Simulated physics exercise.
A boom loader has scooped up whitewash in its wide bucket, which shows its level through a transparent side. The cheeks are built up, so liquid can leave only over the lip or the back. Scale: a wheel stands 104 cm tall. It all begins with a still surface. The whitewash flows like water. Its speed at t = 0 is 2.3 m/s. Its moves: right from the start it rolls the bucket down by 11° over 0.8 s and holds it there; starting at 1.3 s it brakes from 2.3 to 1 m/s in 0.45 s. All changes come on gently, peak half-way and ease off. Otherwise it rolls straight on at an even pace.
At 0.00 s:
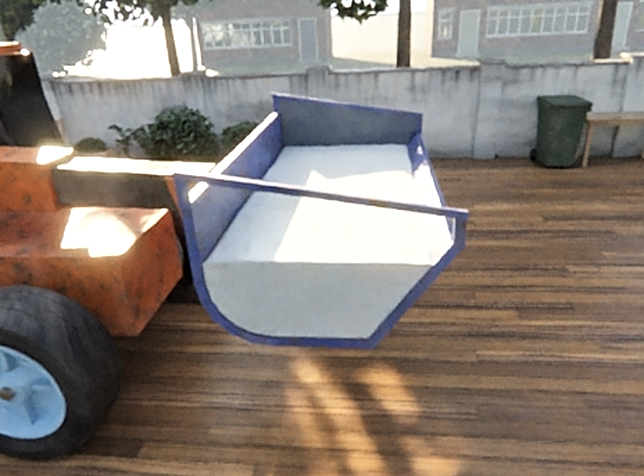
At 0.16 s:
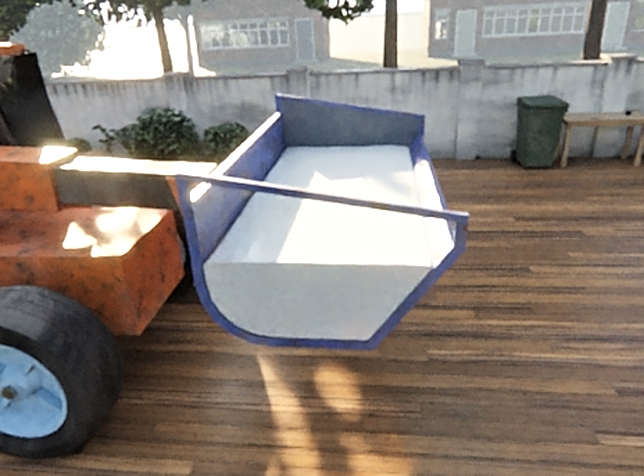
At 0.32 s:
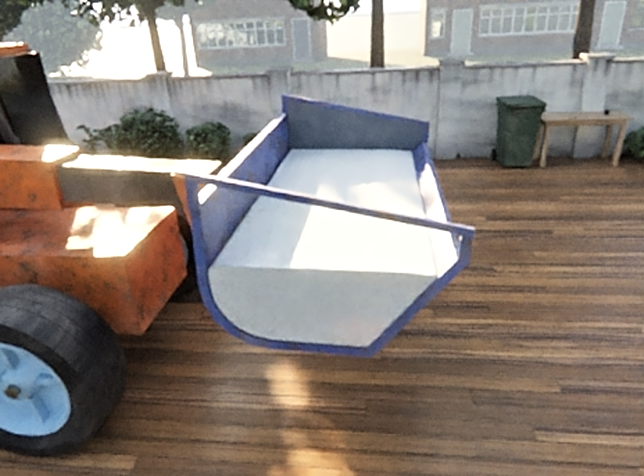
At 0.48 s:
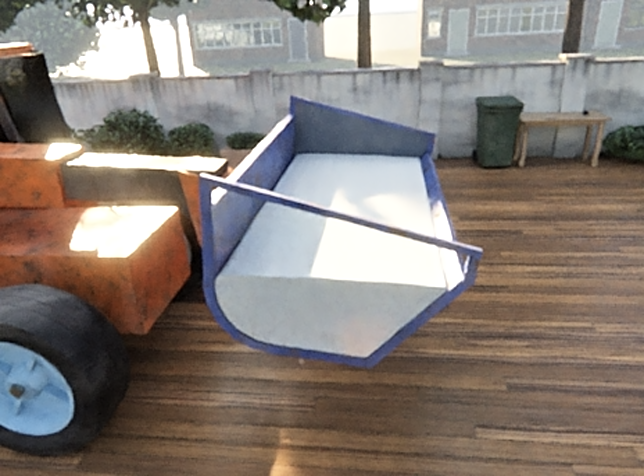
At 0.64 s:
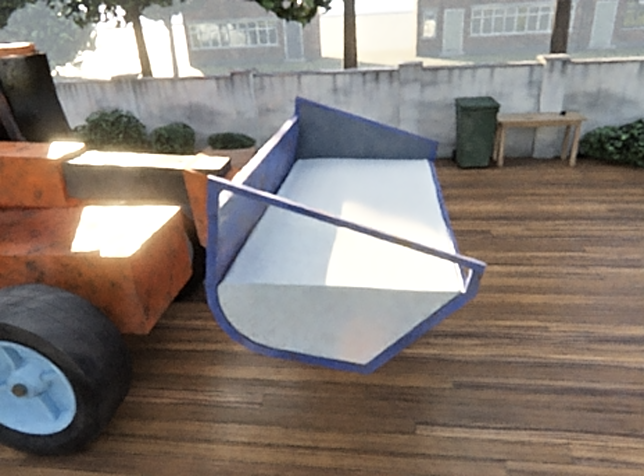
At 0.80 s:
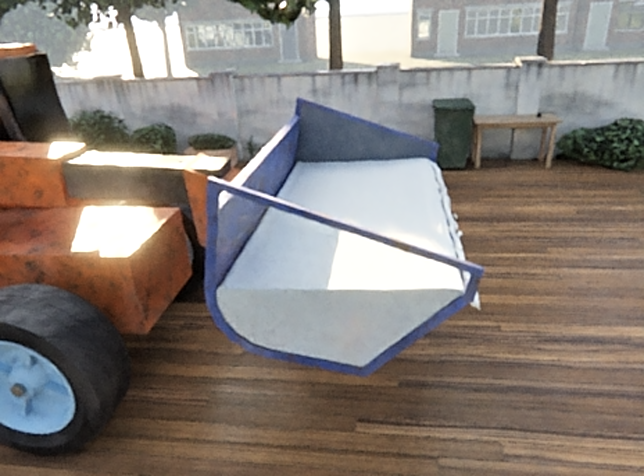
A wide blue-rimmed bucket of white liquid, seen through its clear side, hangs in the centre above a brown plank deck, viewed from the side and slightly above. It joins an orange loader with a pale-blue-hubbed wheel at left, before a grey wall, shrubs, a green bin and a bench. The bucket tilts gently rightwards, the liquid shifts towards its lip, and the camera keeps alongside as the background slides left.
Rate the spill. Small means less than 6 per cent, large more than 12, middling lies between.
It comes out large.
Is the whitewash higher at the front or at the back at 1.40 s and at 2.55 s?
Towards the front, then the back.
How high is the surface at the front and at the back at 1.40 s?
About 42 cm in front and 28 cm behind.
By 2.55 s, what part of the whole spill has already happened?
Some 80 per cent by then.
By 1.40 s the bucket is at 11° forwards, the surface stands 29 cm at the back and 43 cm at the front; 4 per cent is out, over the front.
By 2.00 s the bucket is at 11° forwards, the surface stands 15 cm at the back and 43 cm at the front; 19 per cent is out, over the front.
By 2.55 s the bucket is at 11° forwards, the surface stands 37 cm at the back and 30 cm at the front; 23 per cent is out, over the front.
By 4.64 s 29 per cent is out, over the front, 217 of 736 litres.
